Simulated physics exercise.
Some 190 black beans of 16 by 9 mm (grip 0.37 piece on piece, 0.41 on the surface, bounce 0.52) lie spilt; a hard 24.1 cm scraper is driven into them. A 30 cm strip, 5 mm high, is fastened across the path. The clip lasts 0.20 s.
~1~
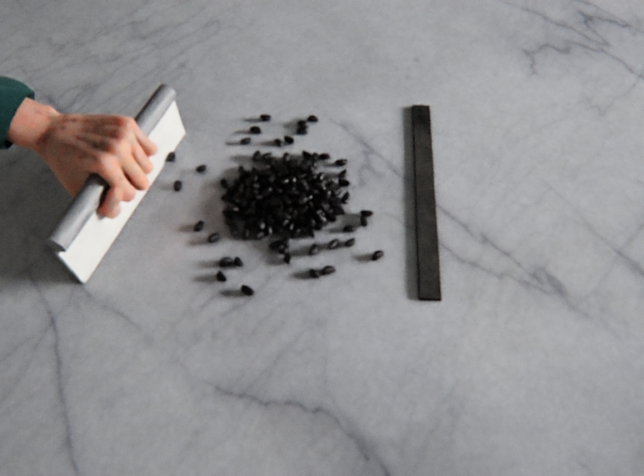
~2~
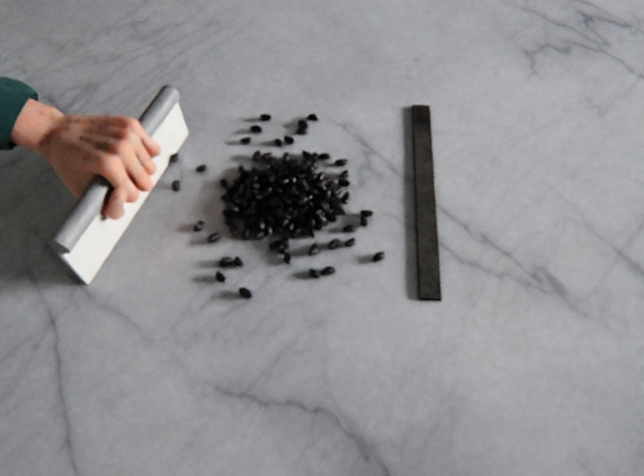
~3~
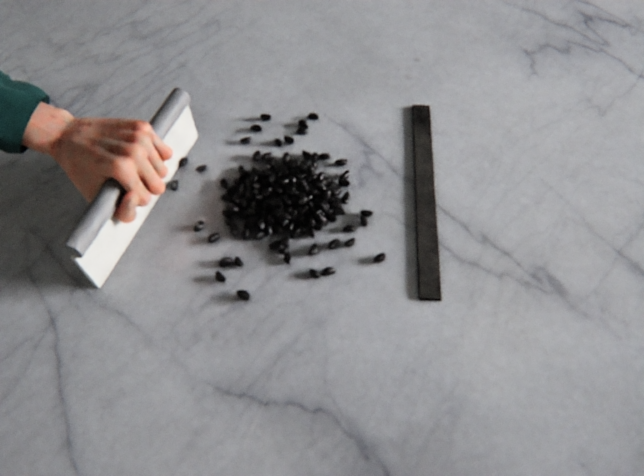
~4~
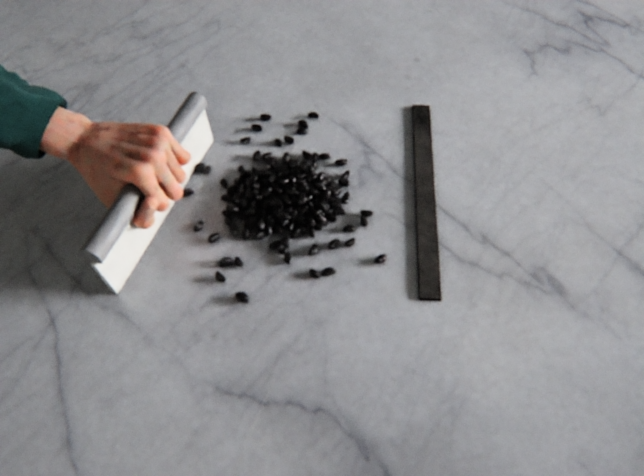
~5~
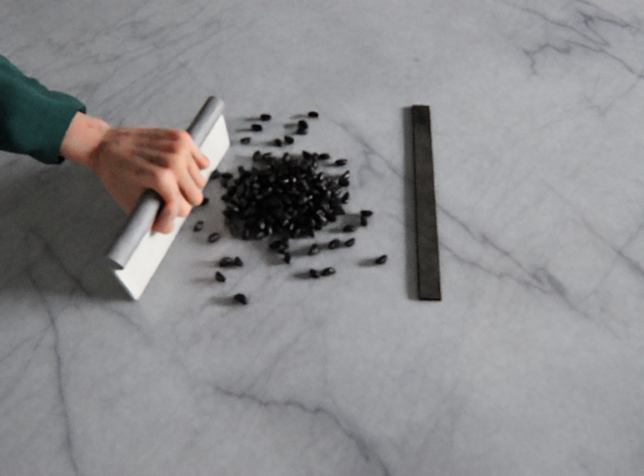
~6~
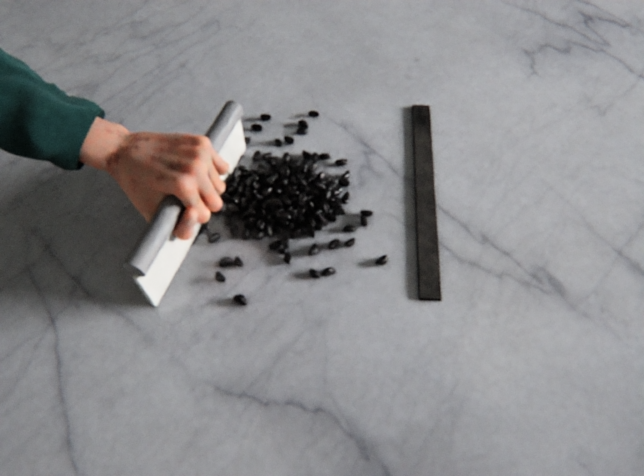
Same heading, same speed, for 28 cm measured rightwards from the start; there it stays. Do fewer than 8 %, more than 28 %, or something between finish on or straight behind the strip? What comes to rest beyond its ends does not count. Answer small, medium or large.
On or straight behind the strip: Medium.
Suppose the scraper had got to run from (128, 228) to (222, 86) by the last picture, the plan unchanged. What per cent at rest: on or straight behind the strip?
Over 0.
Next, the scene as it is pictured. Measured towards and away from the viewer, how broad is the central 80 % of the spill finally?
Roughly 24 cm.
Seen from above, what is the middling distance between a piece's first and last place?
About 18 cm.
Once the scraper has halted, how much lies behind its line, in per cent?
Some 15 per cent.
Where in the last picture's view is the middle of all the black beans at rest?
Around (408, 246).
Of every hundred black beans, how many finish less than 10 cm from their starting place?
Roughly 10 per cent.
Then, 0.21 s after the last picture, scraper 21 cm from its start, spill 21 cm wide; elsewhere 100 %.
Then, 0.43 s after the last picture, scraper 30 cm from its start, spill 28 cm wide; on or straight behind the strip 25 %, elsewhere 75 %.
Then, 0.61 s after the last picture, scraper 30 cm from its start, spill 29 cm wide; on or straight behind the strip 25 %, elsewhere 75 %.
In the end, on or straight behind the strip 25 %, elsewhere 75 %.
